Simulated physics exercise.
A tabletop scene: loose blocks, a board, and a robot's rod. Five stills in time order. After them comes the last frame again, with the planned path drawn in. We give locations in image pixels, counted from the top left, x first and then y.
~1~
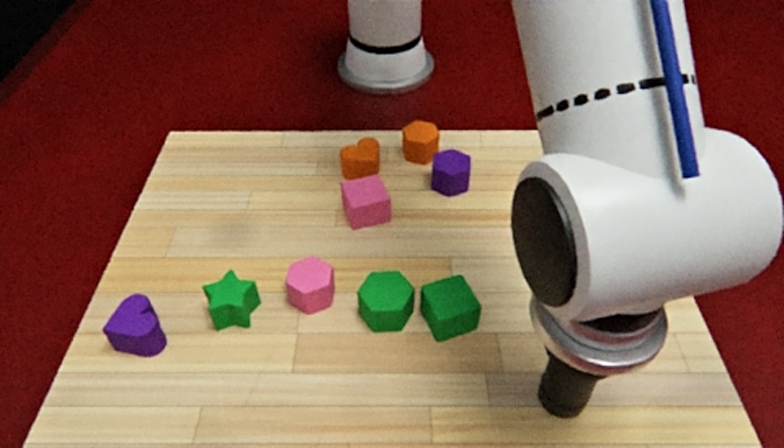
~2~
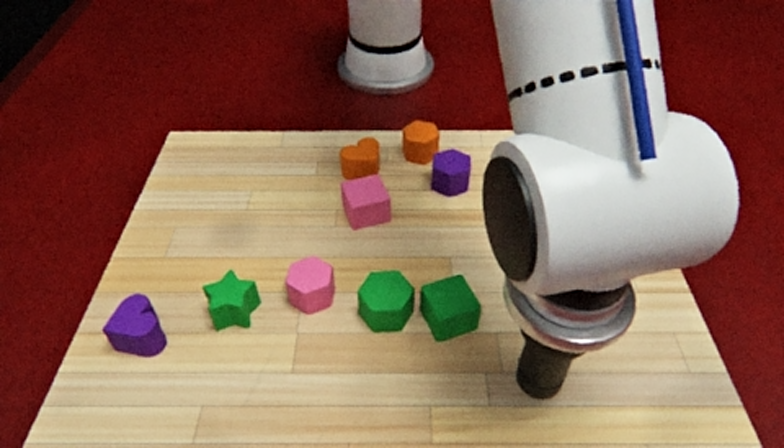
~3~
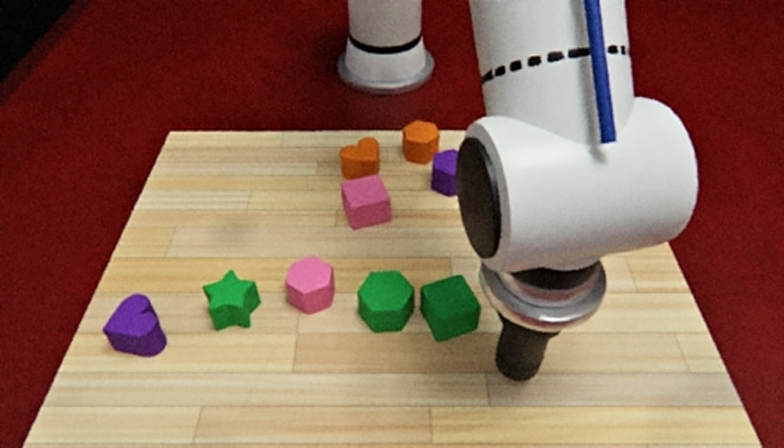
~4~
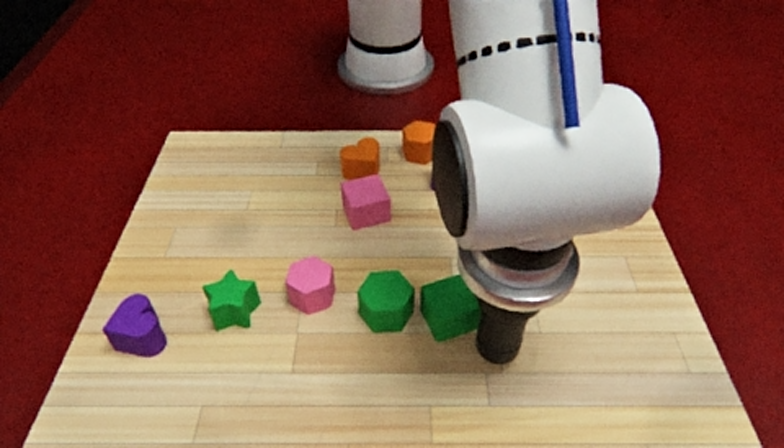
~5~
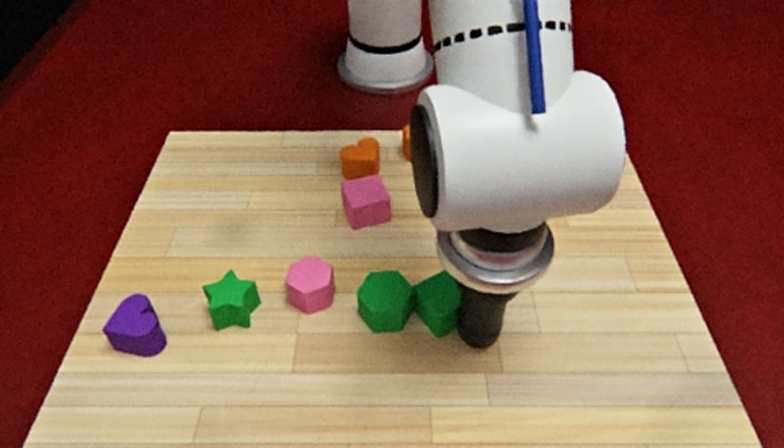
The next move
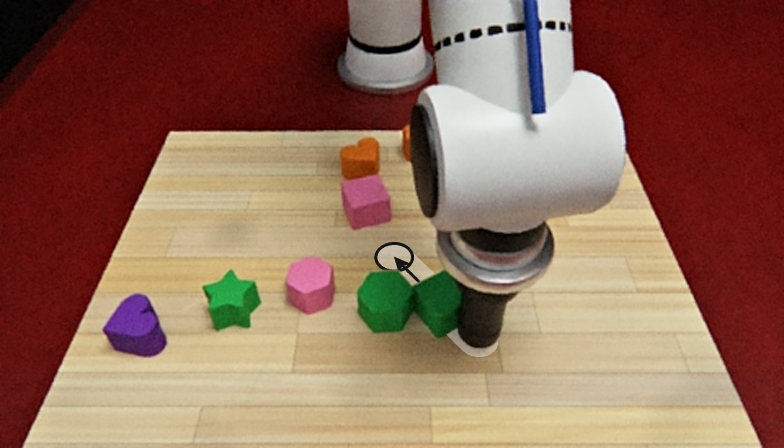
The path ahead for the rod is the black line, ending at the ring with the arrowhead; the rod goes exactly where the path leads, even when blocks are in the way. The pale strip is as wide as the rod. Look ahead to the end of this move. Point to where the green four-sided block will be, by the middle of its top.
When the path ends, it will be at (357, 224).
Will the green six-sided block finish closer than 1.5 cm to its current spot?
Yes, I think so.
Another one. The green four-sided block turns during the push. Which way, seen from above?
Seen from above, its turn is counter-clockwise.
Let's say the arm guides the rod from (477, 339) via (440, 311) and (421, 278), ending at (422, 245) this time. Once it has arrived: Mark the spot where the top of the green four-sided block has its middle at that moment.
At the end it should sit near (382, 224).
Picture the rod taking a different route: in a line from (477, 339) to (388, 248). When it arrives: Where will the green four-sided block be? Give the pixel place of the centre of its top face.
It is at (349, 221).
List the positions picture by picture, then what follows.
In the first picture, tip of the rod at (561, 398), middles of tops, pink four-sided block at (365, 190), green six-sided block at (386, 290), green four-sided block at (451, 296).
In the second picture, rod at (538, 380), nothing pushed.
In the third picture, rod at (517, 363), nothing pushed.
In the fourth picture, rod at (497, 347), nothing pushed.
In the fifth picture, rod at (479, 331), pink four-sided block at (365, 190), green six-sided block at (385, 290), green four-sided block at (445, 291).
The line goes from (477, 339) directly to (394, 257).
On the path given first. One third of the way, rod at (448, 302); green six-sided block at (373, 287), turned 25° anticlockwise; green four-sided block at (416, 264).
Two thirds of the way, rod at (419, 274); green six-sided block at (374, 287), turned 25° anticlockwise; green four-sided block at (385, 241), turned 25° anticlockwise.
At the end, rod at (394, 249); pink four-sided block unmoved; green six-sided block at (374, 287), turned 25° anticlockwise; green four-sided block at (357, 224), turned 45° anticlockwise.
